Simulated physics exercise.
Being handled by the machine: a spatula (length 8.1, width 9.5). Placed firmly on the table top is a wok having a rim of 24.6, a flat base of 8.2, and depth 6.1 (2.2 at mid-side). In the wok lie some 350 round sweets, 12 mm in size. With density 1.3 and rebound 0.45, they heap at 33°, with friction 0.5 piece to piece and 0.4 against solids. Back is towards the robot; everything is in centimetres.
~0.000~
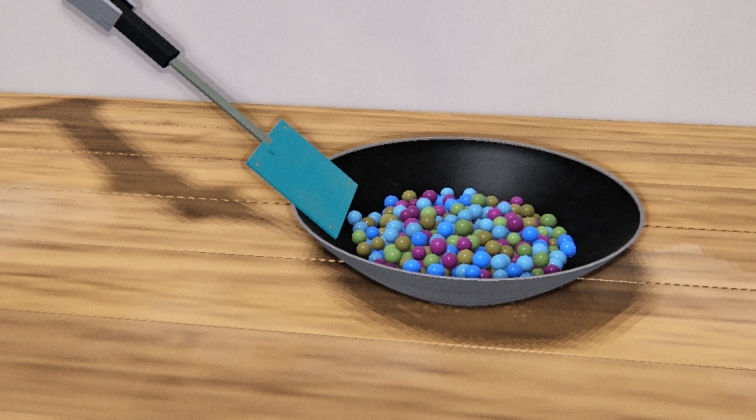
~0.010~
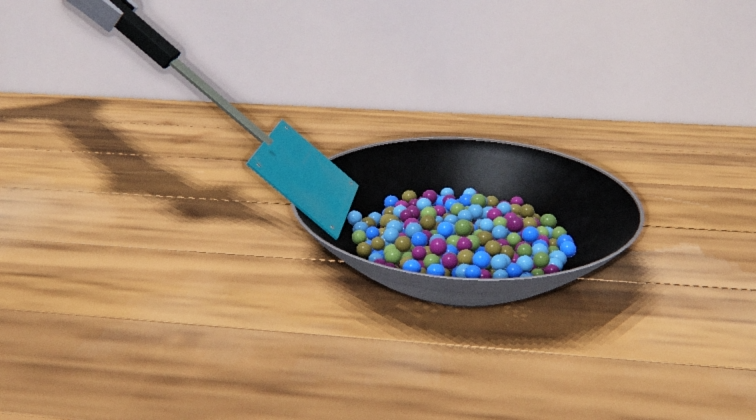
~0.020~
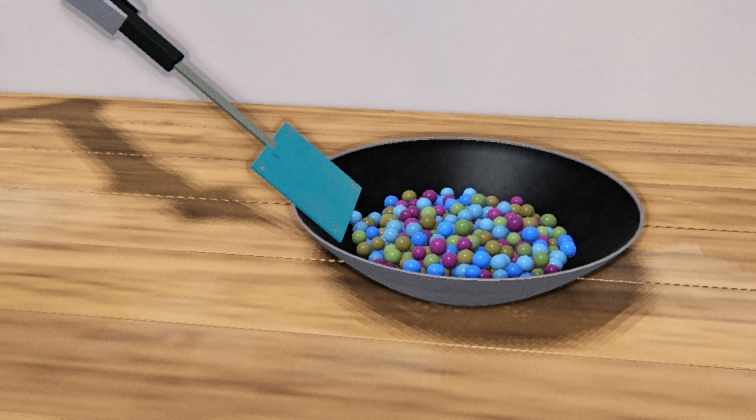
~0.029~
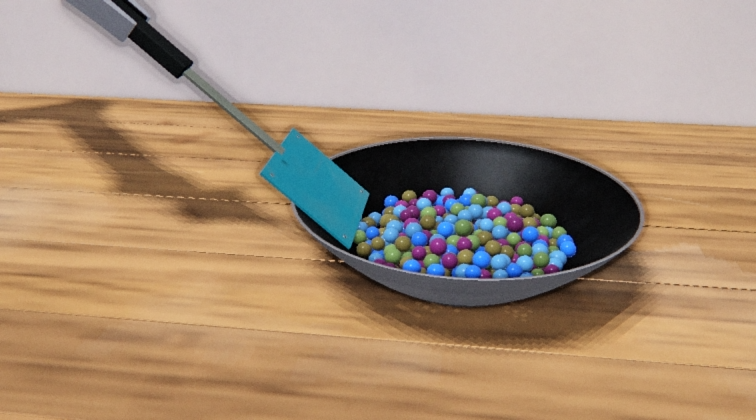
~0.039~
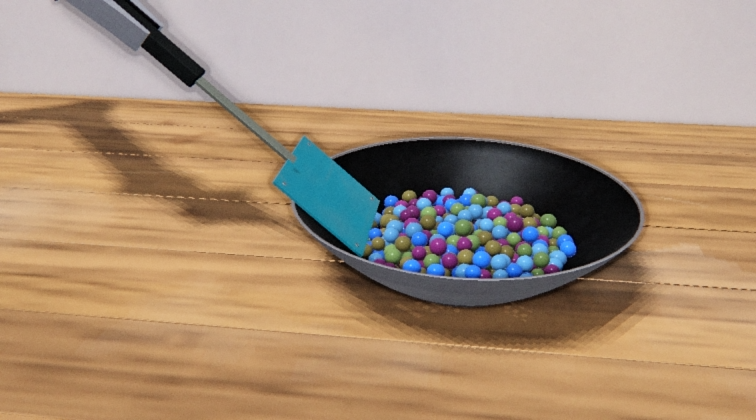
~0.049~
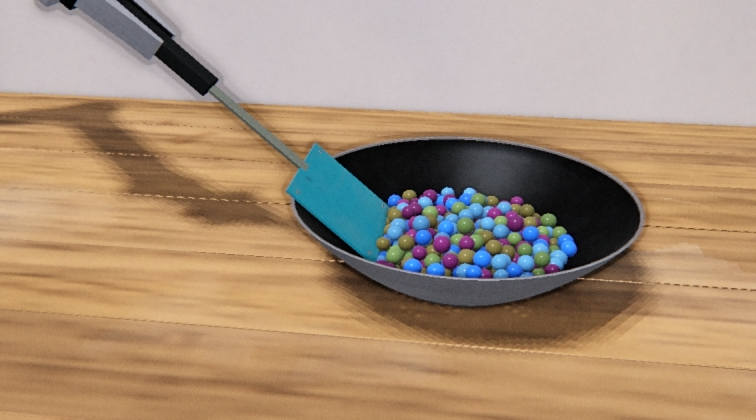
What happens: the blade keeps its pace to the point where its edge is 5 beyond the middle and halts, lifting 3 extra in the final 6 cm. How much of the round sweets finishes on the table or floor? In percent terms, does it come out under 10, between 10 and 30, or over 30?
It comes out between 10 and 30 %.
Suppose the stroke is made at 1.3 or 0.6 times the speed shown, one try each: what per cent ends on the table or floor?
The two tries give about 40 and 0 in a hundred.
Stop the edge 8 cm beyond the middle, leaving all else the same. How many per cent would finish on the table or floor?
About 45 %.
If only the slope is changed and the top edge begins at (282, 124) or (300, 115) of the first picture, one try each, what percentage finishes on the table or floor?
I'd say near 20 per cent for the first and near 25 per cent for the second.
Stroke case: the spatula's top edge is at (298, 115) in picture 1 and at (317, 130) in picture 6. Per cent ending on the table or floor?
It works out to about 5 %, more or less.
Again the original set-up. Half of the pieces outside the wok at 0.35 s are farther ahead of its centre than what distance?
About 16 cm.
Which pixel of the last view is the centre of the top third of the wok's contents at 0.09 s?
Roughly at pixel (500, 223).
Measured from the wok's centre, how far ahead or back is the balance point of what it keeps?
I'd say close to 4.0 cm toward the front.
After 0.09 s, sloping 41°, highest piece 7 above the table; 349 in the wok.
After 0.13 s, sloping 41°, highest piece 9 above the table; 349 in the wok.
After 0.35 s, sloping 41°, highest piece 10 above the table; 284 in the wok, 29 on the table or floor, 36 on the blade or in flight.
After 1.40 s, sloping 41°, highest piece 7 above the table; 282 in the wok, 67 on the table or floor.
In the end, 282 in the wok, 67 on the table or floor. That is 19 % on the table or floor.
